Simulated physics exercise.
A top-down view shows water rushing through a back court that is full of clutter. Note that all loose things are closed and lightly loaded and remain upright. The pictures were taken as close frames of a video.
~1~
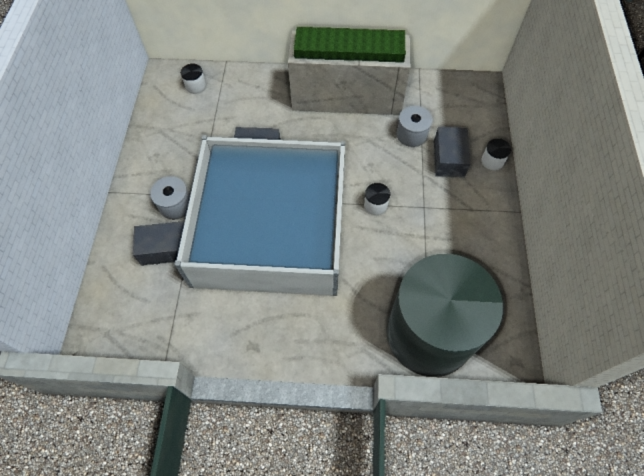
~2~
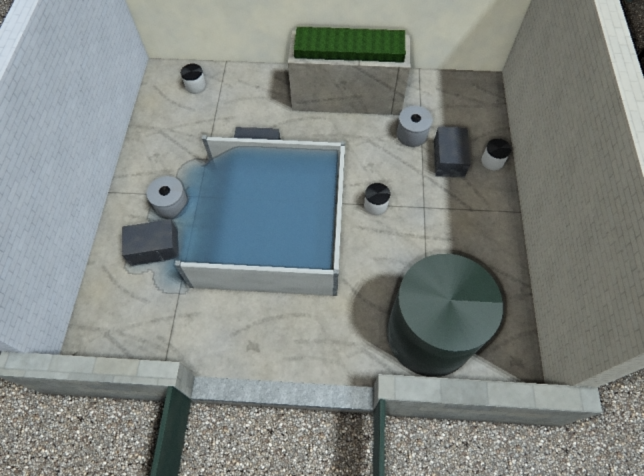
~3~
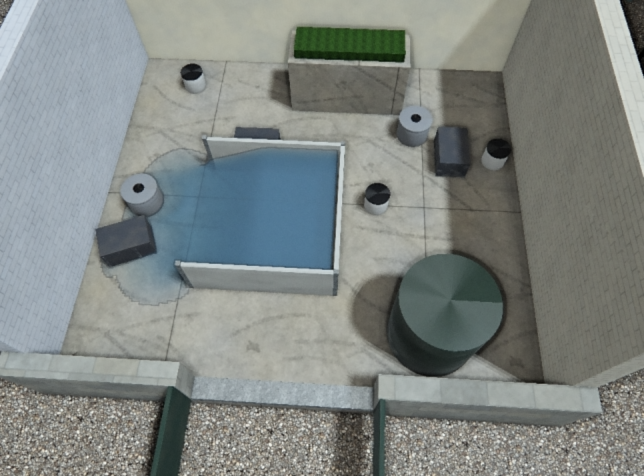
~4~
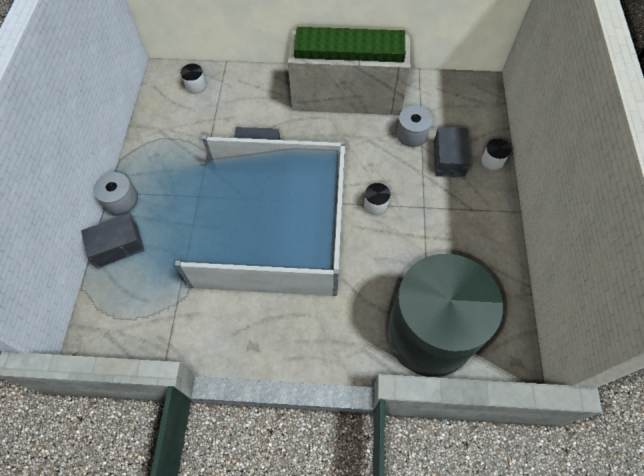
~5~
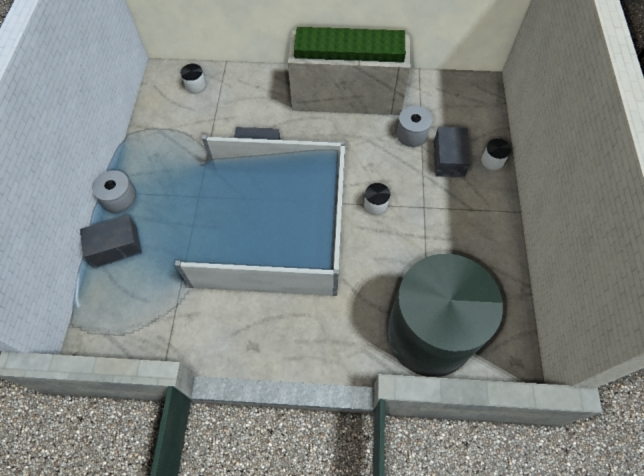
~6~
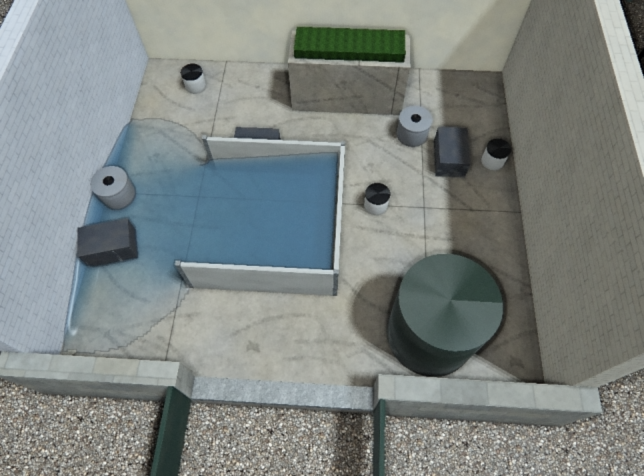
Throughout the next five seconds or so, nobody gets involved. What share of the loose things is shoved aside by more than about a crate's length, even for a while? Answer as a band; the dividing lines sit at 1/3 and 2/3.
1/3 to 2/3.
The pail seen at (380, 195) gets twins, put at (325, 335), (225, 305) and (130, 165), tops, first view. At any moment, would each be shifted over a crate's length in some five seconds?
Results - 1: Ends up far away; 2: Ends up far away; 3: Ends up far away.
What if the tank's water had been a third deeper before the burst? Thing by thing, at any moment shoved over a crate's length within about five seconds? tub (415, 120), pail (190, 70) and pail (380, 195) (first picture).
One: Stayed below the mark. Two: Passed the mark. Three: Stayed below the mark.
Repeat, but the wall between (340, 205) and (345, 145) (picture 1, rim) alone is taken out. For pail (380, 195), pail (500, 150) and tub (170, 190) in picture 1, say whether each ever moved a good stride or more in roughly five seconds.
Results in order: Cleared that distance / cleared that distance / stayed short.
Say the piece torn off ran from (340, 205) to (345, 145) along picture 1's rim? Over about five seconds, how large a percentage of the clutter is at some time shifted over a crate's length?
I make it 60 per cent.
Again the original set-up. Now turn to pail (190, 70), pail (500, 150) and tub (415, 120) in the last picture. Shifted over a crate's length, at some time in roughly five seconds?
Note, listed order - moved a long way / never went far / never went far.
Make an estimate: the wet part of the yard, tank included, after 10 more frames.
Reading: About 45 %.
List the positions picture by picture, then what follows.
In the first frame, a tub at (168, 191) rests on the ground; a crate at (158, 238), on the bottom; 0 of 8 have shifted.
In the second frame, a tub at (165, 191), on the bottom, close to its start; a crate at (147, 237), on the bottom, close to its start; 1 of 8 have shifted.
In the third frame, a tub at (139, 188) rests on the ground, a stride from its start; a crate at (122, 235) rests on the ground, a stride from its start; 2 of 8 have shifted.
In the fourth frame, a tub at (111, 187) rests on the ground, a stride from its start; a crate at (109, 235) rests on the ground, a stride from its start; 2 of 8 have shifted.
In the fifth frame, a tub at (110, 185) floats, a stride from its start; a crate at (107, 236) floats, a stride from its start; 2 of 8 have shifted.
In the sixth frame, a tub at (109, 181) floats, a stride from its start; a crate at (103, 237), afloat, a stride from its start; 2 of 8 have shifted.
A moment on, 2 of 8 are well off their spots; 2 afloat.
Next, 3 of 8 are well off their spots; 2 afloat.
Later, 3 of 8 are well off their spots; 2 afloat.
In the end, 3 of 8 are well off their spots, and 3 have been at some point; 4 afloat.
